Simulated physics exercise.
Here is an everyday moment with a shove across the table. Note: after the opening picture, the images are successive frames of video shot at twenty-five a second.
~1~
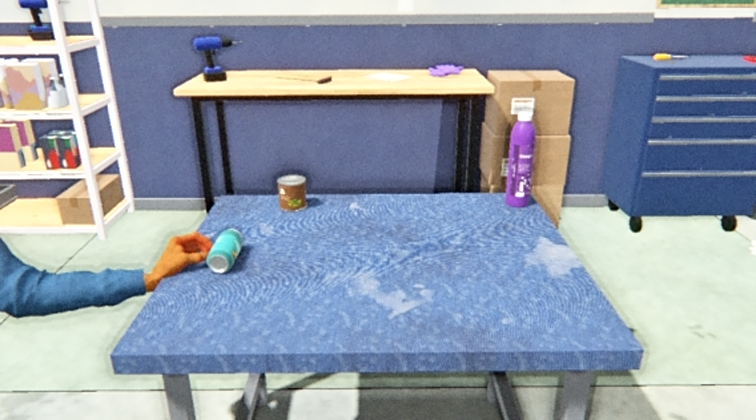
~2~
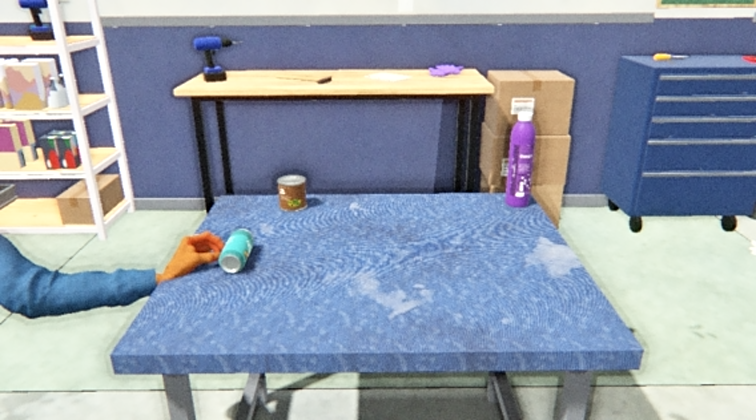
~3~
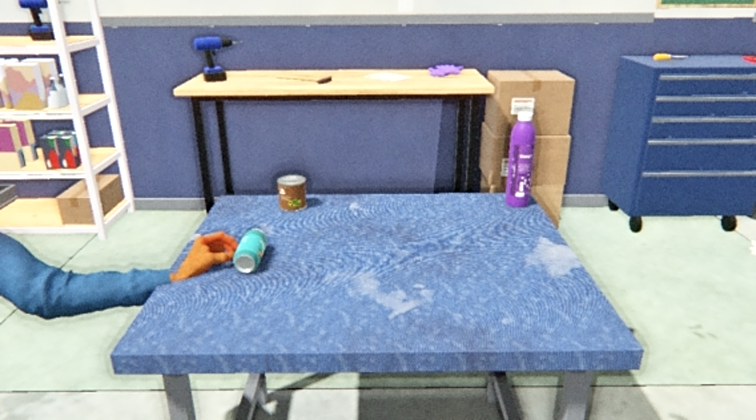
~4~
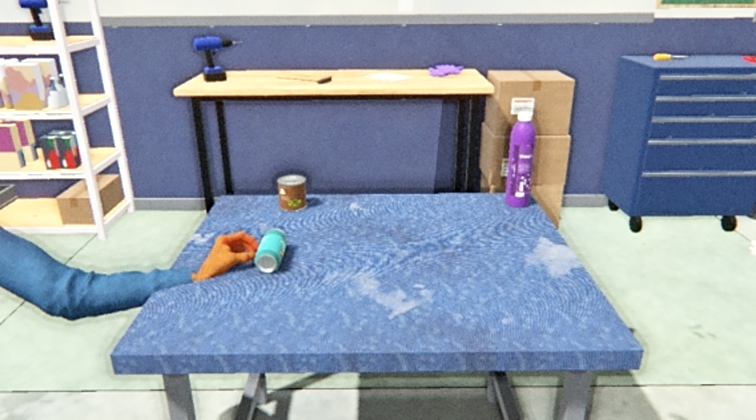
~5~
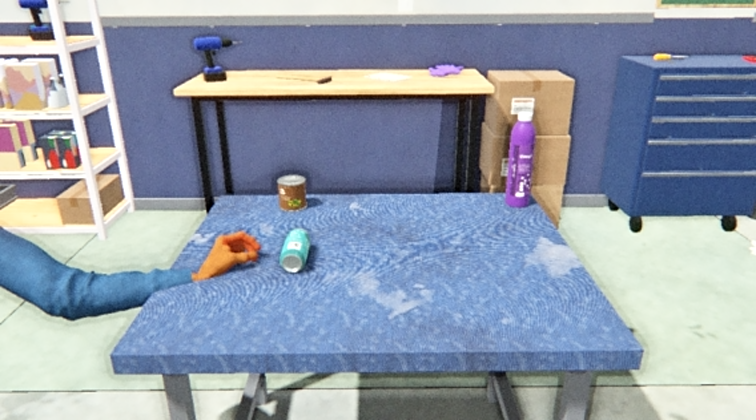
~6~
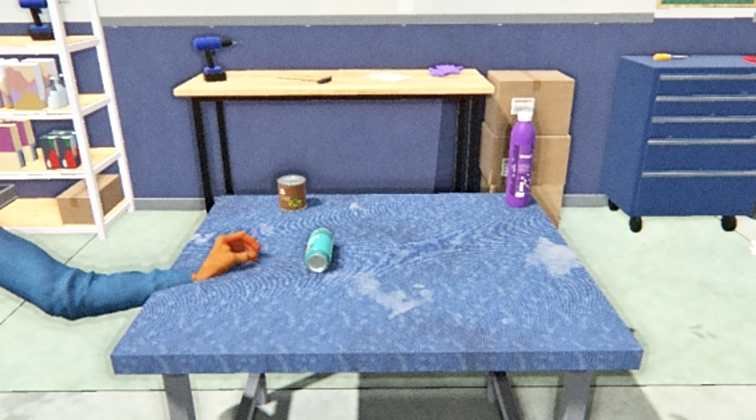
On a blue table, a hand pushes a turquoise can right, and it rolls away.
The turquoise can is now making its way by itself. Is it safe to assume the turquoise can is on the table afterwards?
No - it winds up off the table.
Then, 0.20 s on from there, turquoise can shifted well along near (436, 249).
Then, 0.60 s on from there, turquoise can now off the table.
Then, 0.90 s on from there, things are still on the move.
Then, 1.20 s on from there, as before.
In the end, off the table, turquoise can.
